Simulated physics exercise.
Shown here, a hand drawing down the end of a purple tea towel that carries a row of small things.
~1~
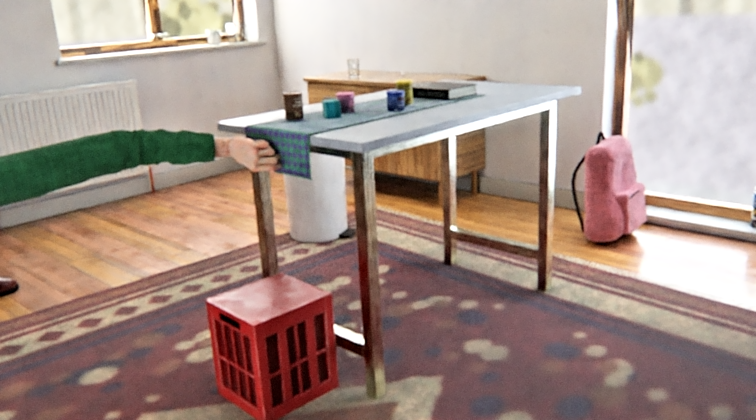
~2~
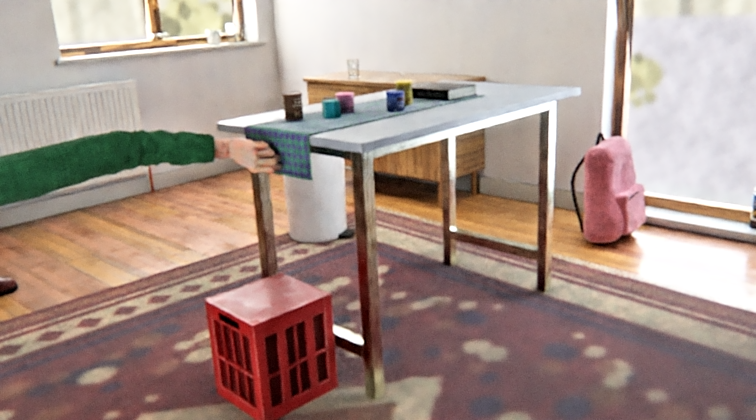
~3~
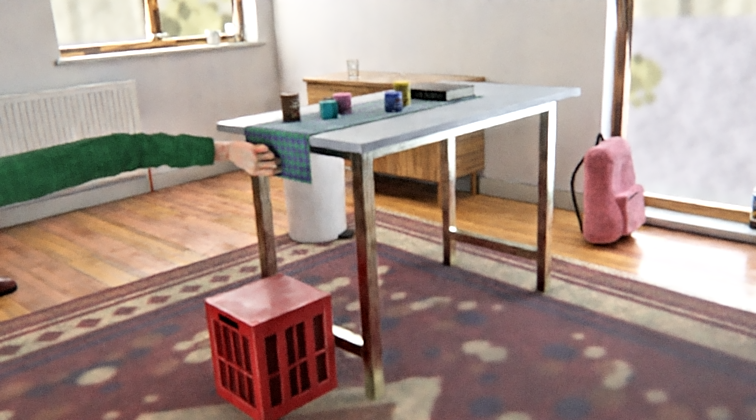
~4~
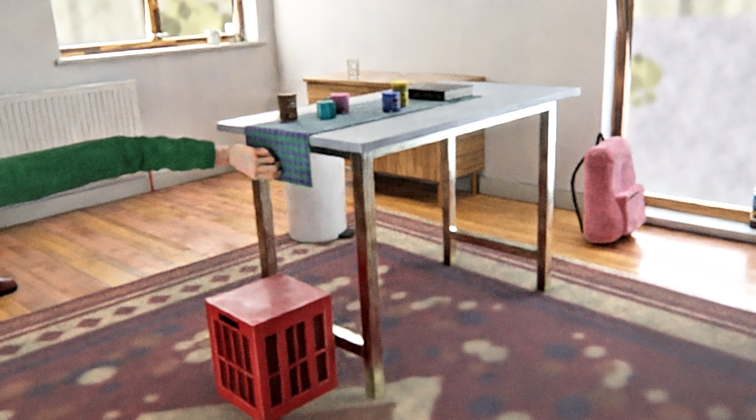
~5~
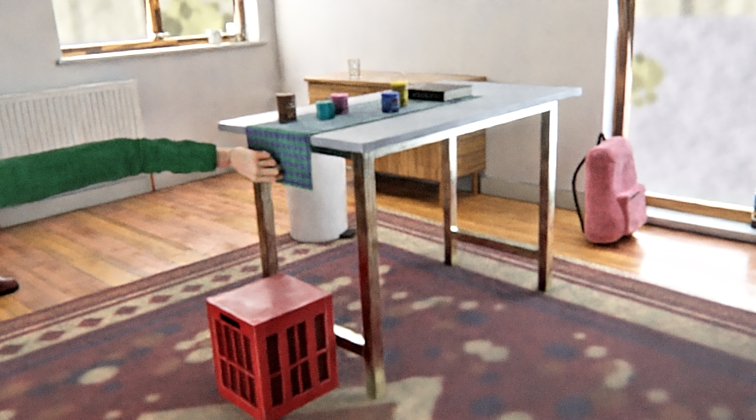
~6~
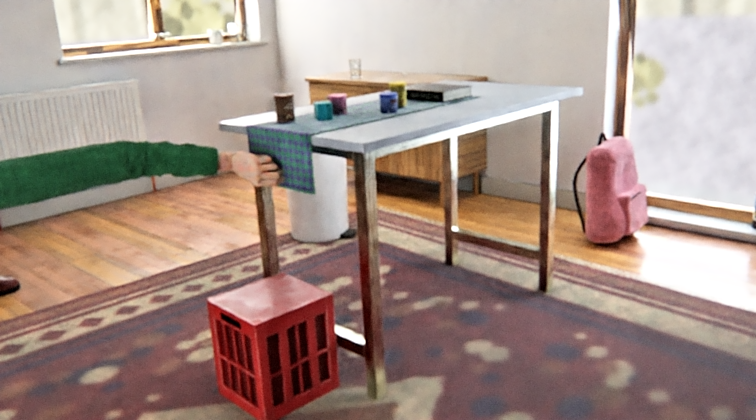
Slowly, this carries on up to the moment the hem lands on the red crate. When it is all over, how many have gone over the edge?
By the end, three have gone over.
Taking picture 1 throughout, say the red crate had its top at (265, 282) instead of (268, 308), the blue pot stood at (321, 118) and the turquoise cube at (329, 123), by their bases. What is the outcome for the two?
The blue pot? Lost. The turquoise cube? Lost.
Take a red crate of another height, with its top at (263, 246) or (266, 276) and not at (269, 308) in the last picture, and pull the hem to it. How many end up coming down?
Numbers: 1; 2.
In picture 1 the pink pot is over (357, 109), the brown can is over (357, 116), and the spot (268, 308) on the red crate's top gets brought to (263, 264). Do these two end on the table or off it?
Pink pot: Safe; brown can: Safe.
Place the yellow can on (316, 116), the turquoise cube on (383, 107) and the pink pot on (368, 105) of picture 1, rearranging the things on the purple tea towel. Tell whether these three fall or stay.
The yellow can falls, the turquoise cube remains up, the pink pot does not fall.
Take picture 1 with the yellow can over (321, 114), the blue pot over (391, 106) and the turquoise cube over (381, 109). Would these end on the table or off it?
Yellow can - leaves the top, blue pot - stays aboard, turquoise cube - stays aboard.
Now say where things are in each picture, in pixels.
In the first frame, hem (312, 180); brown can (292, 93); turquoise cube (331, 100); pink pot (345, 93); blue pot (395, 91); yellow can (404, 81); top of the crate (268, 308).
In the second frame, hem (313, 180); brown can (292, 93).
In the third frame, hem (312, 184); turquoise cube (328, 101).
In the fourth frame, hem (313, 187); pink pot (340, 94); top of the crate (267, 309).
In the fifth frame, hem (313, 191); blue pot (390, 93).
In the sixth frame, hem (315, 194); brown can (284, 94); turquoise cube (323, 102); pink pot (337, 95); blue pot (388, 93); yellow can (398, 82).
Soon after, hem near (285, 244); brown can gone.
Then, hem on the crate; brown can, turquoise cube and pink pot gone.
At rest, hem on the crate; brown can, turquoise cube and pink pot gone. It carries off three.
